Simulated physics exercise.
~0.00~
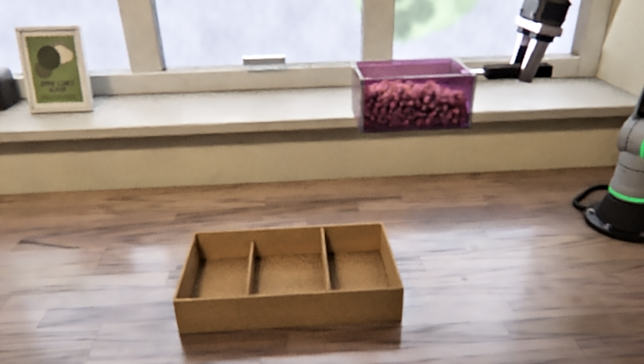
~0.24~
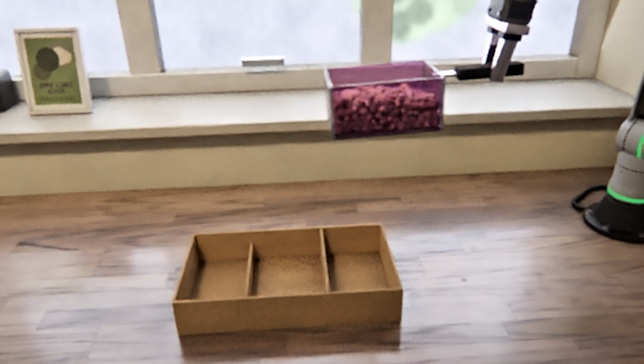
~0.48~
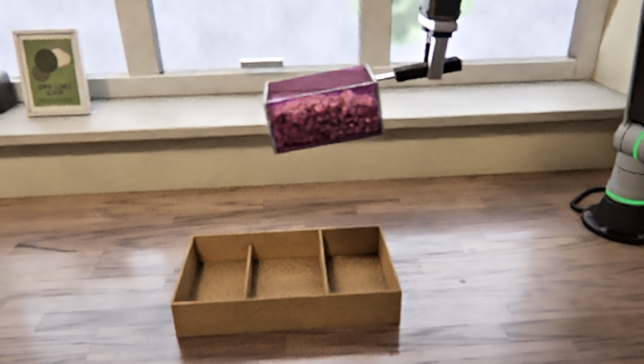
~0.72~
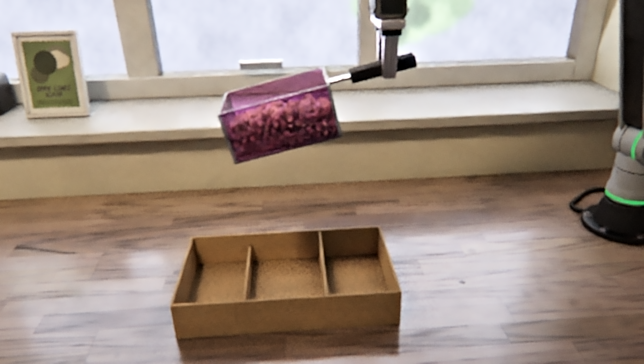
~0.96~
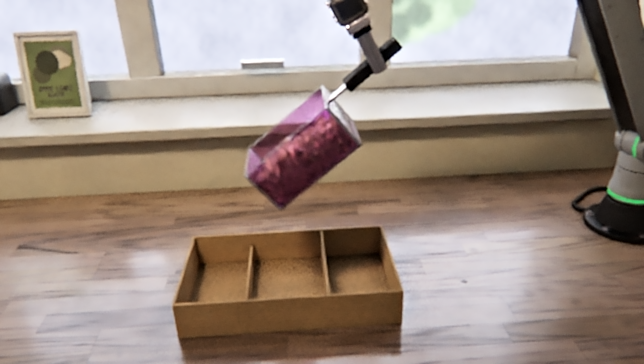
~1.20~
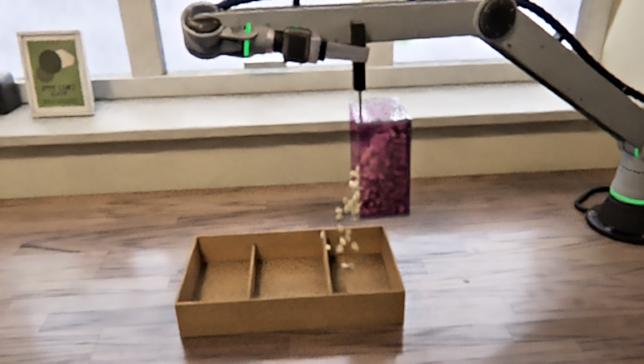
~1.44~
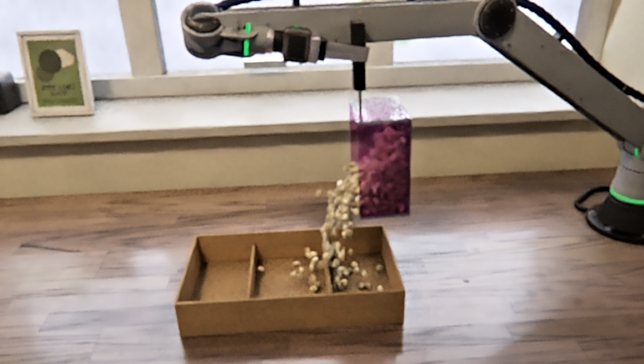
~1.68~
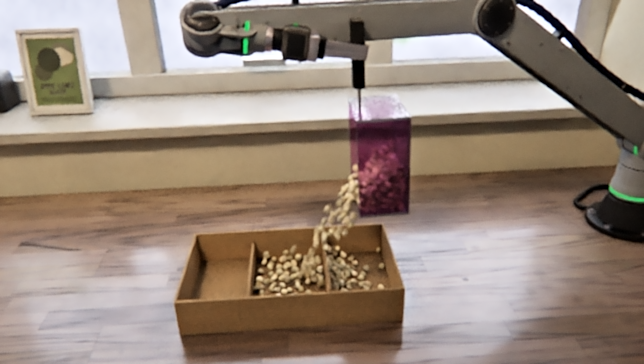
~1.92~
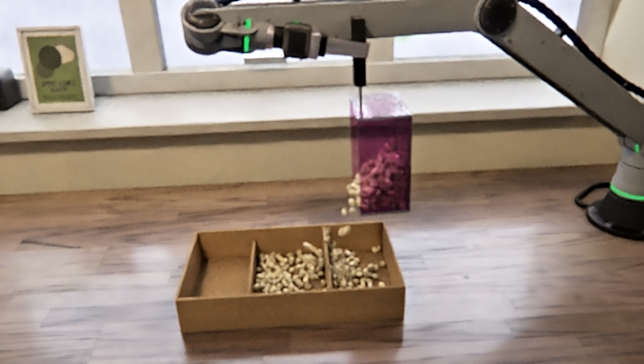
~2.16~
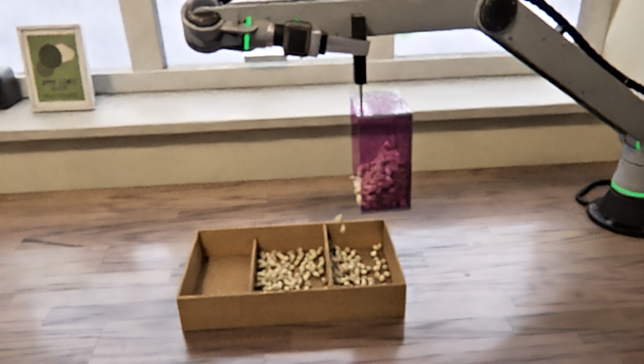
A robot arm carries a purple see-through box of dried beans left from the windowsill, tips it upright above a divided cardboard-coloured crate, and pours pale beans into the middle and right sections, leaving the left one empty and many beans still in the box.
